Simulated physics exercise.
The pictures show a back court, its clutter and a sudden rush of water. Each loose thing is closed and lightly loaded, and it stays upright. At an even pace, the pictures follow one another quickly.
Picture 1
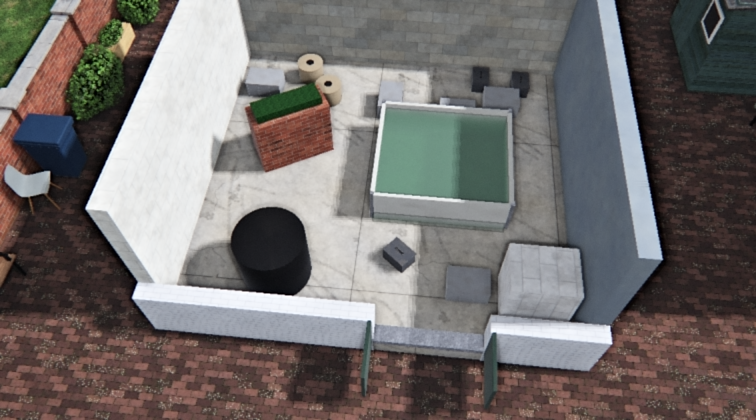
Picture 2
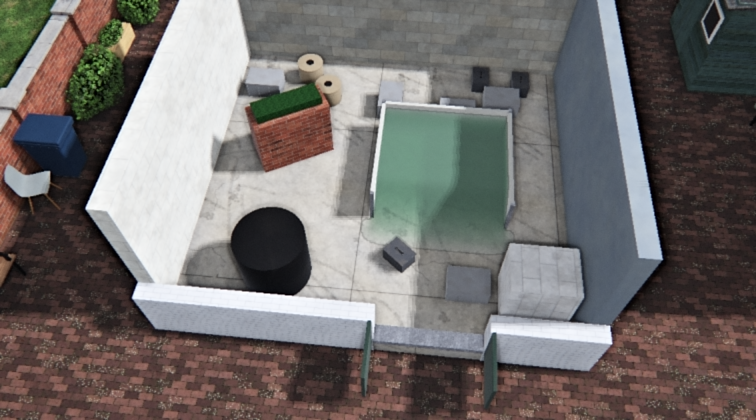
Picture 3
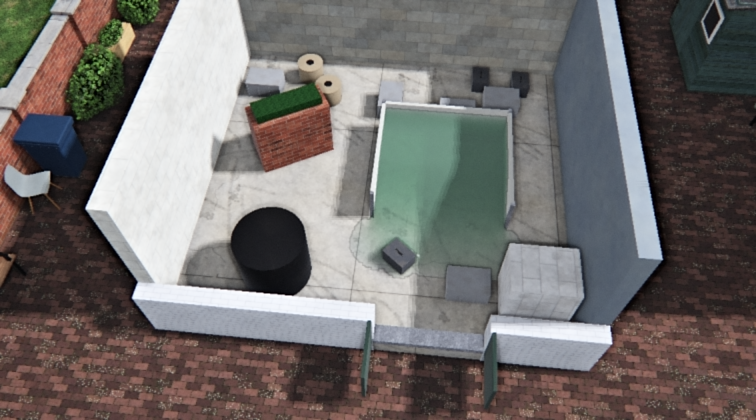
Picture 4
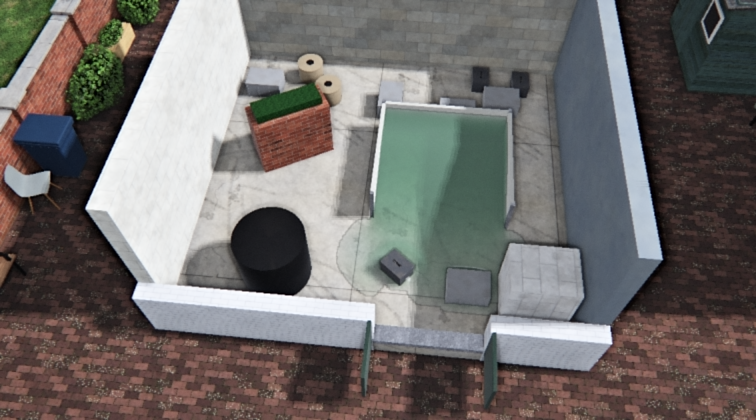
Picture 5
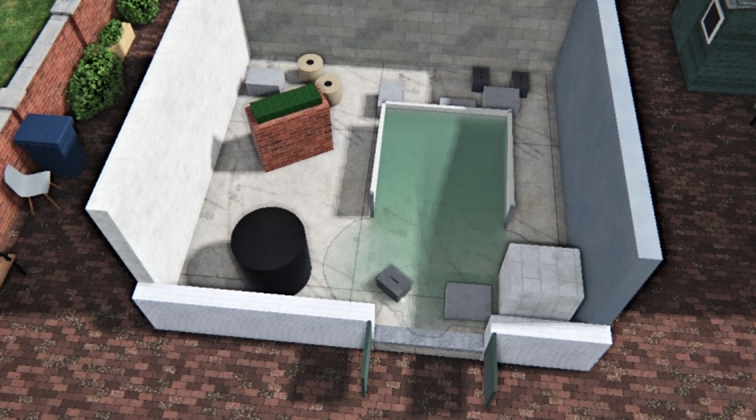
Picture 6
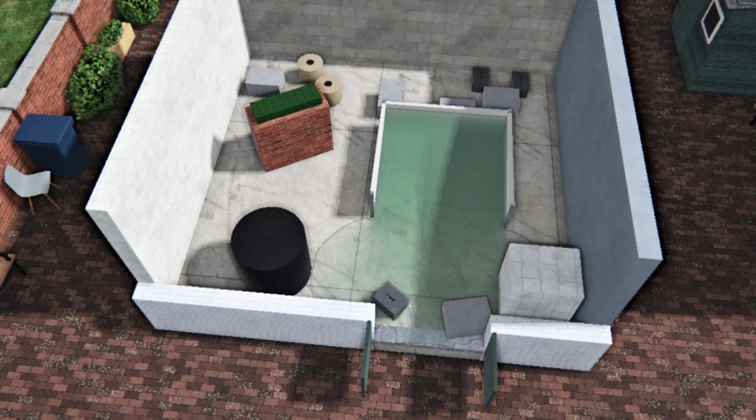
To begin with, a pale-walled court holds a square pool of green water, a brick planter, a black cylinder and scattered grey blocks. The pool's front side disappears and water spreads toward the gateway, then a small dark box and a flat grey one slide a short way toward the opening.
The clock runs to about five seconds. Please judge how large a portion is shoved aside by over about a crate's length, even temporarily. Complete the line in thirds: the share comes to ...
The share comes to less than a third.
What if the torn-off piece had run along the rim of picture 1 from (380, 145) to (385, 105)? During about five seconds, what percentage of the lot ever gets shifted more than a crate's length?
About 30 %.
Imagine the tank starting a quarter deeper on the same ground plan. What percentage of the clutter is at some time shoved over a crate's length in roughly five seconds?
I'd say close to 20 per cent of the things.
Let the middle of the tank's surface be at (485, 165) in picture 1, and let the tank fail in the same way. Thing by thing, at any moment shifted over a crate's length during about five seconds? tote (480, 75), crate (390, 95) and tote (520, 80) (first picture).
First never got that far, then never got that far, then never got that far.
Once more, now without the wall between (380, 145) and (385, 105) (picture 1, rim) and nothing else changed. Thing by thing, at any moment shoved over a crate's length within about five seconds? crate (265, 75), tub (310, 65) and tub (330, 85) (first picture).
Object by object: Displaced that much, displaced that much, displaced that much.
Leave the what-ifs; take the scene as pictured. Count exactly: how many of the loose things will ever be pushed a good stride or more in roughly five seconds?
That makes 2.
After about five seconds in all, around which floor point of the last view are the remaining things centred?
Roughly at (406, 97).
A moment on, 2 of 10 are well off their spots; 0 afloat.
Next, 2 of 10 are well off their spots; 0 afloat.
Later, 2 of 10 are well off their spots; 0 afloat.
In the end, 2 of 10 are well off their spots, and 2 have been at some point; 0 afloat.
